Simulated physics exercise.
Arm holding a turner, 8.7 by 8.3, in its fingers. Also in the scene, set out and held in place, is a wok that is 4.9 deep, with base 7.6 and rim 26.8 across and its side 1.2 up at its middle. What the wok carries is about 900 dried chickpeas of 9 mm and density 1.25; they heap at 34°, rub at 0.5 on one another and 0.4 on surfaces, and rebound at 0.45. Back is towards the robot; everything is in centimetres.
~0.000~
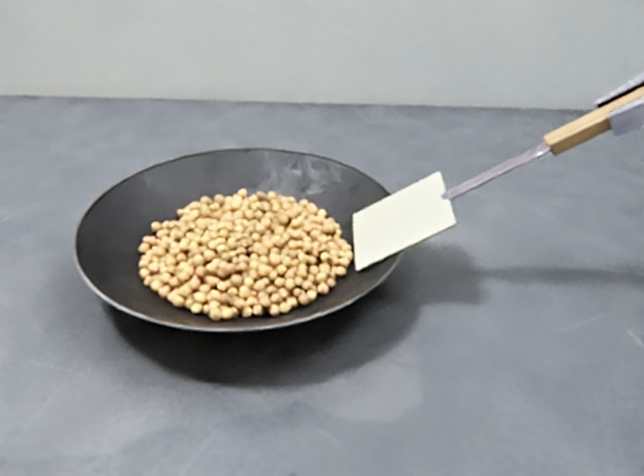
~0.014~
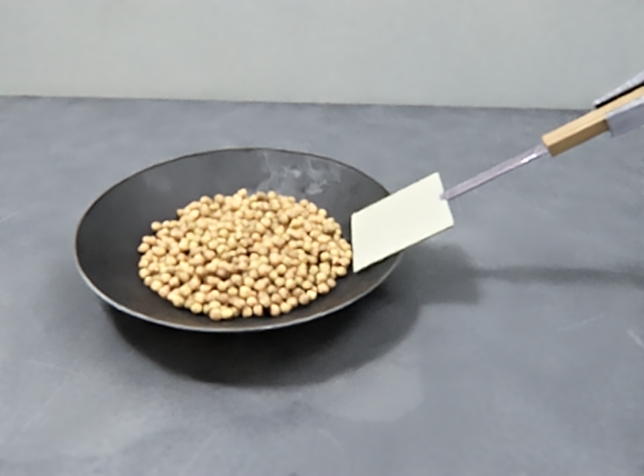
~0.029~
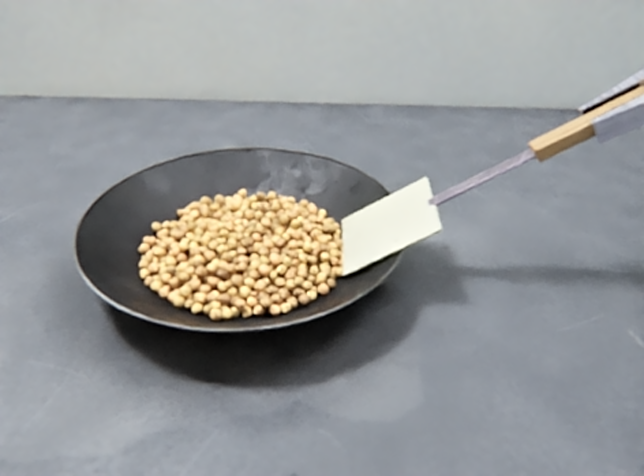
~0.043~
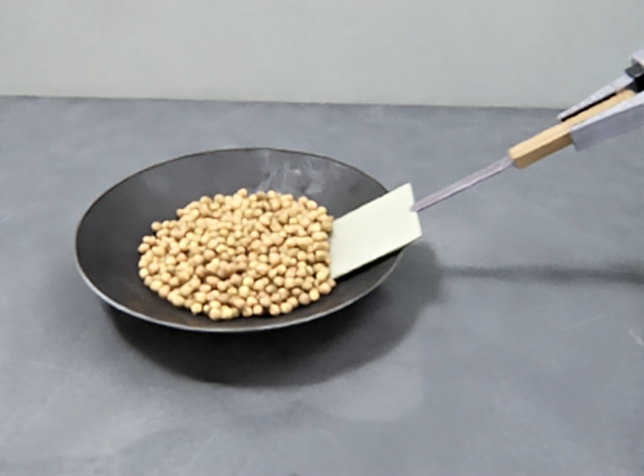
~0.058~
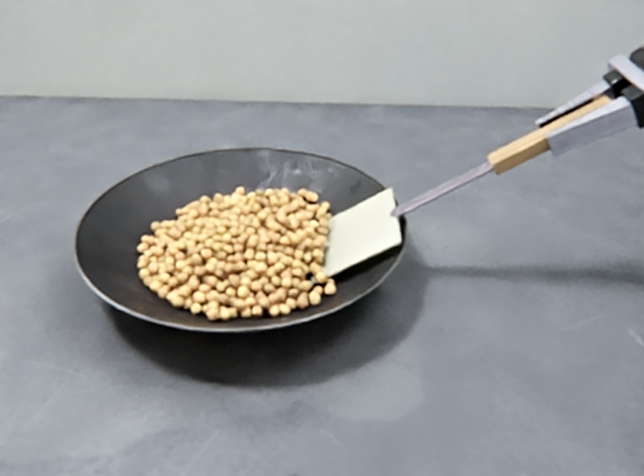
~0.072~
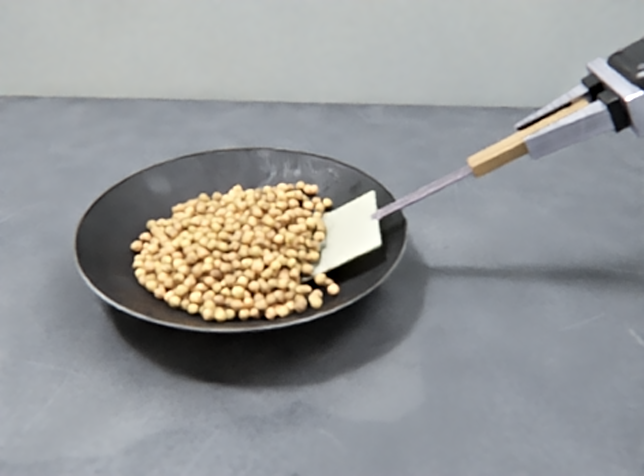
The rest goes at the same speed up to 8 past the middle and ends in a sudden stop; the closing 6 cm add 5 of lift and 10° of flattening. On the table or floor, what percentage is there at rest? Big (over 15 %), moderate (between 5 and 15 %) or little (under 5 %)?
The share is big.
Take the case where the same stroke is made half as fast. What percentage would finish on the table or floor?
Roughly 10 in a hundred.
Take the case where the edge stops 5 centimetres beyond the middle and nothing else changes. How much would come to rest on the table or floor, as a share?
Roughly 20 %.
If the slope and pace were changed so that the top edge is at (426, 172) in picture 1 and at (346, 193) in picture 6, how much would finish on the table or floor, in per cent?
Some 35 percent ends up on the table or floor.
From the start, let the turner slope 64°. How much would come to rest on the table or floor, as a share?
I'd expect near 30 percent then.
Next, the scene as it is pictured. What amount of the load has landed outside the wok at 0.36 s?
Around 10 %.
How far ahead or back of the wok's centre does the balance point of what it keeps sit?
Offset forward: Around 4.0 cm.
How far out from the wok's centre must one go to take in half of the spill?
About 44 cm out from the centre.
After 0.11 s, sloping 33°, highest piece 7 above the table; 900 in the wok.
After 0.14 s, sloping 30°, highest piece 8 above the table; 900 in the wok.
After 0.36 s, sloping 23°, highest piece 14 above the table; 655 in the wok, 75 on the table or floor, 170 on the blade or in flight.
After 1.41 s, sloping 23°, highest piece 5 above the table; 655 in the wok, 245 on the table or floor.
In the end, 655 in the wok, 245 on the table or floor. That is 27 % on the table or floor.
